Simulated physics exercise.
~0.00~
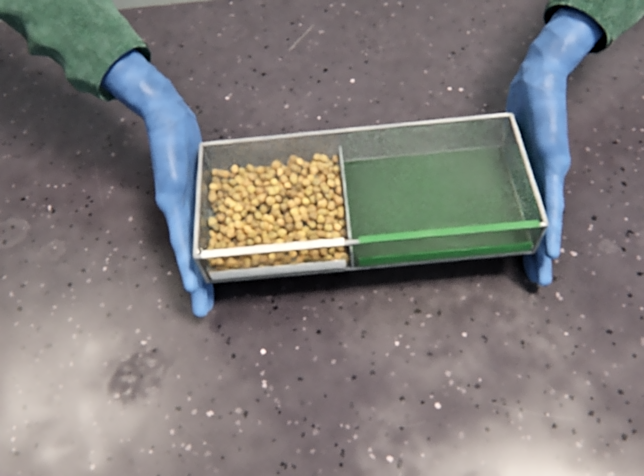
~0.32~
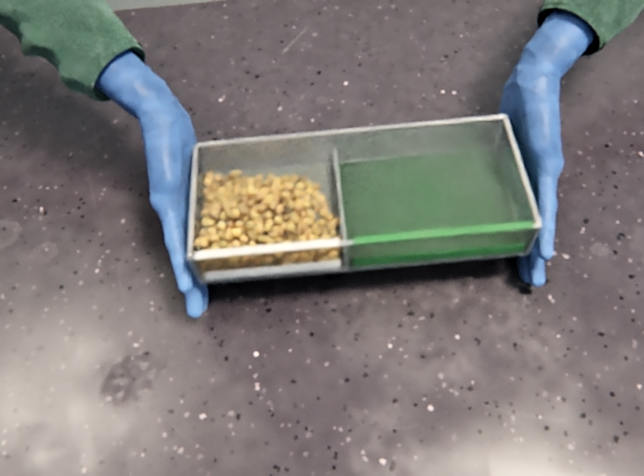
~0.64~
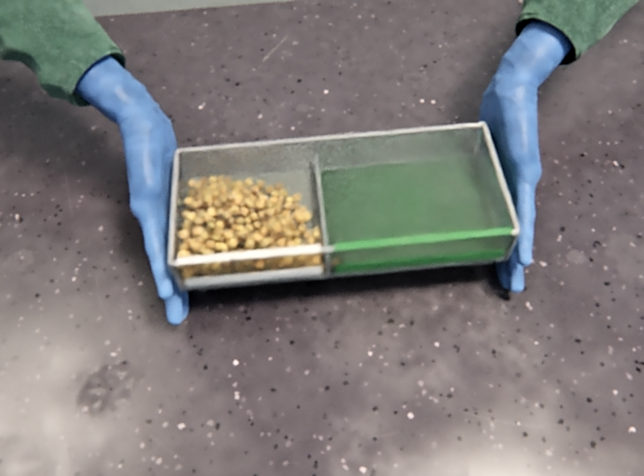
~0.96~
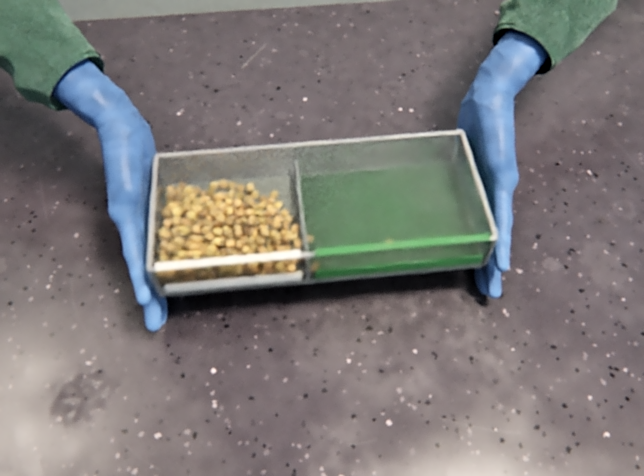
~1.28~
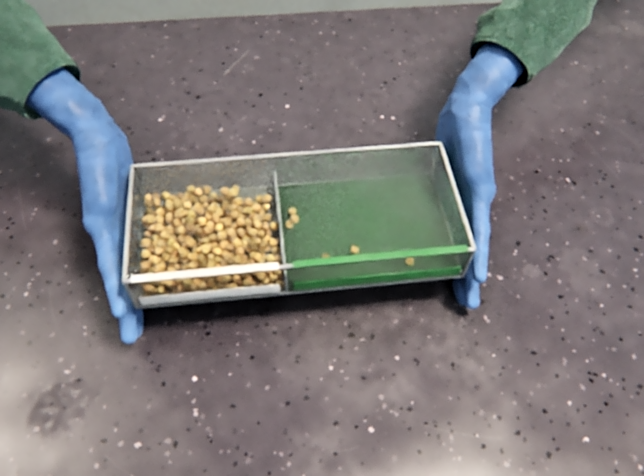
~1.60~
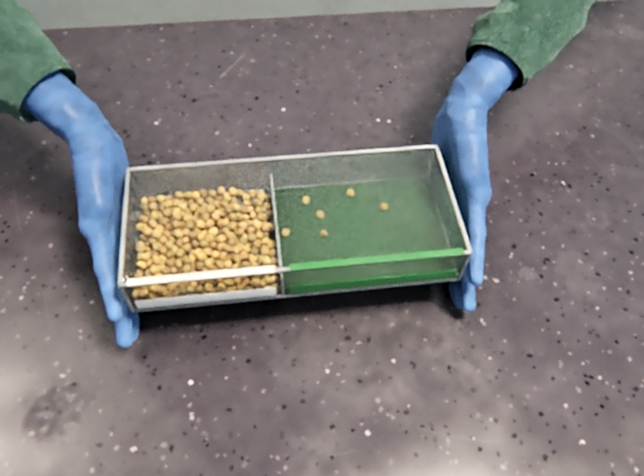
On a speckled dark tabletop, blue-gloved hands shake a divided box of chickpeas, a few ending up in the green side.
